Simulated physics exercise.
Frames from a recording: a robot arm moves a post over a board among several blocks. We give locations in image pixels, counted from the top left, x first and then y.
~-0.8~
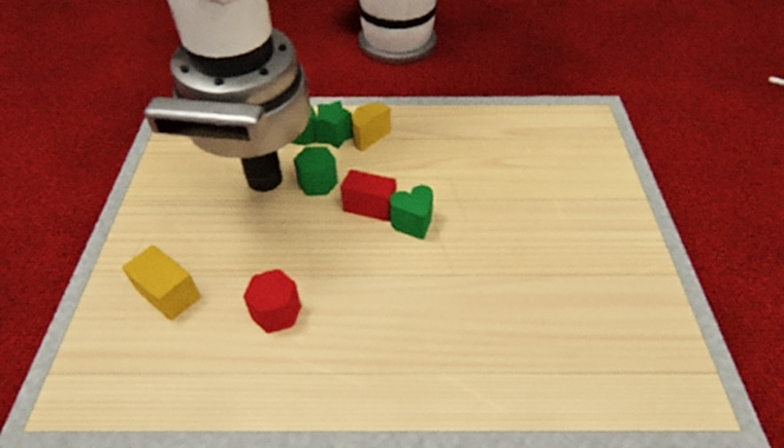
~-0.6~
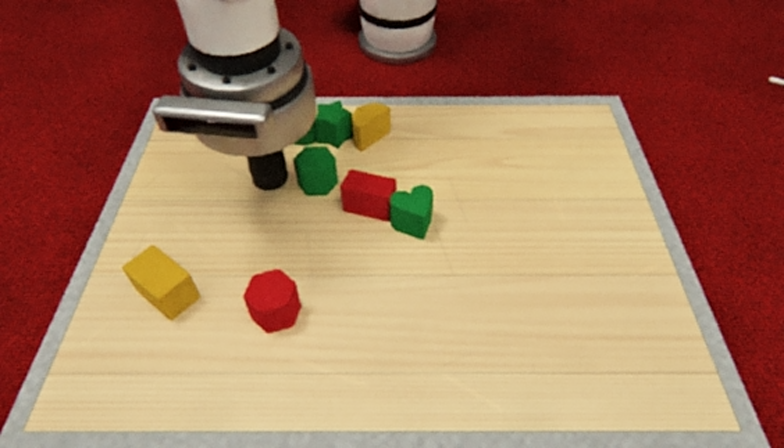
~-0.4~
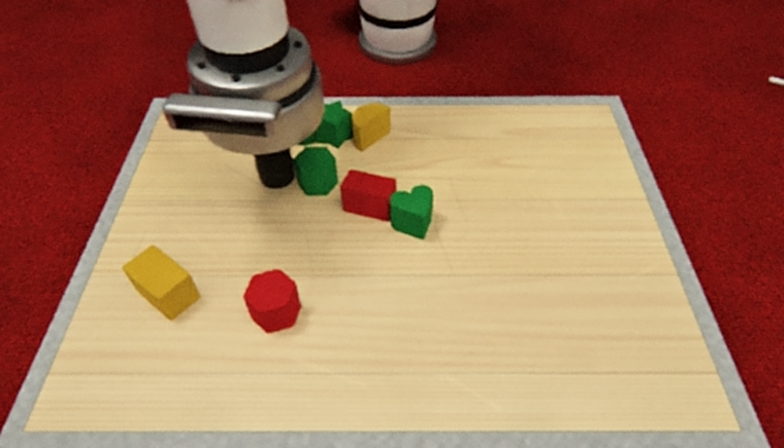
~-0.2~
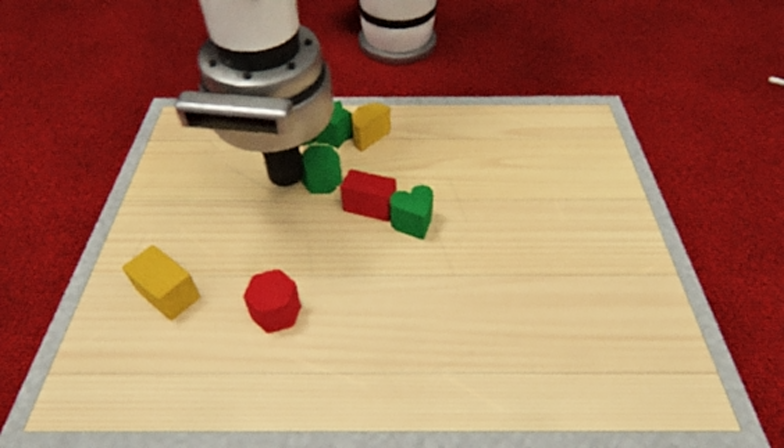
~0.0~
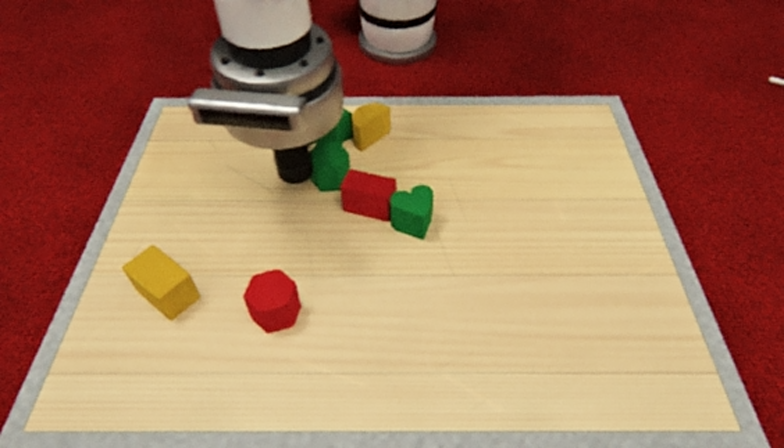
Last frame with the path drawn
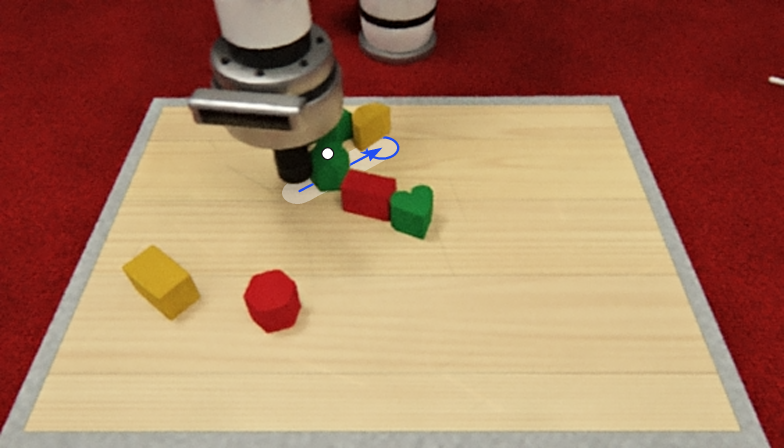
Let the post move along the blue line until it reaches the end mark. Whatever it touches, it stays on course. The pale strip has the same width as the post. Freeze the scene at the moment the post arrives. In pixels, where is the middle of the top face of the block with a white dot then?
Answer: (416, 127).
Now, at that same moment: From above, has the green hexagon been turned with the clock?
Yes - that is the case.
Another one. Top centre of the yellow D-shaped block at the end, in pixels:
I predict (383, 101).
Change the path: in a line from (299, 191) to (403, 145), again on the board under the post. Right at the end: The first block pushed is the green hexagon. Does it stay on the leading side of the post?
The post should keep driving it forward.
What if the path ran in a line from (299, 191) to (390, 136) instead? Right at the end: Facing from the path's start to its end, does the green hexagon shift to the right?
Yes, that is what happens.
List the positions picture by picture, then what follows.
The first frame shows tip of the post at (265, 181), middles of tops, green hexagon at (314, 158), green star-shaped block at (332, 112), yellow D-shaped block at (368, 112).
The second frame shows post at (271, 179), nothing pushed.
The third frame shows post at (278, 177), nothing pushed.
The fourth frame shows post at (286, 175), green hexagon at (319, 156).
The fifth frame shows post at (296, 173), green hexagon at (328, 154), green star-shaped block hidden, yellow D-shaped block at (368, 112).
The line goes straight from (299, 191) to (382, 148); the dot is on the green hexagon.
On the path given first. One third of the way, post at (326, 158); green hexagon at (358, 141).
Two thirds of the way, post at (355, 143); green hexagon at (389, 133), turned 25° clockwise; yellow D-shaped block at (378, 106), turned 45° anticlockwise.
At the end, post at (382, 129); green hexagon at (416, 127), turned 55° clockwise; green star-shaped block unmoved; yellow D-shaped block at (383, 101), turned 65° anticlockwise.
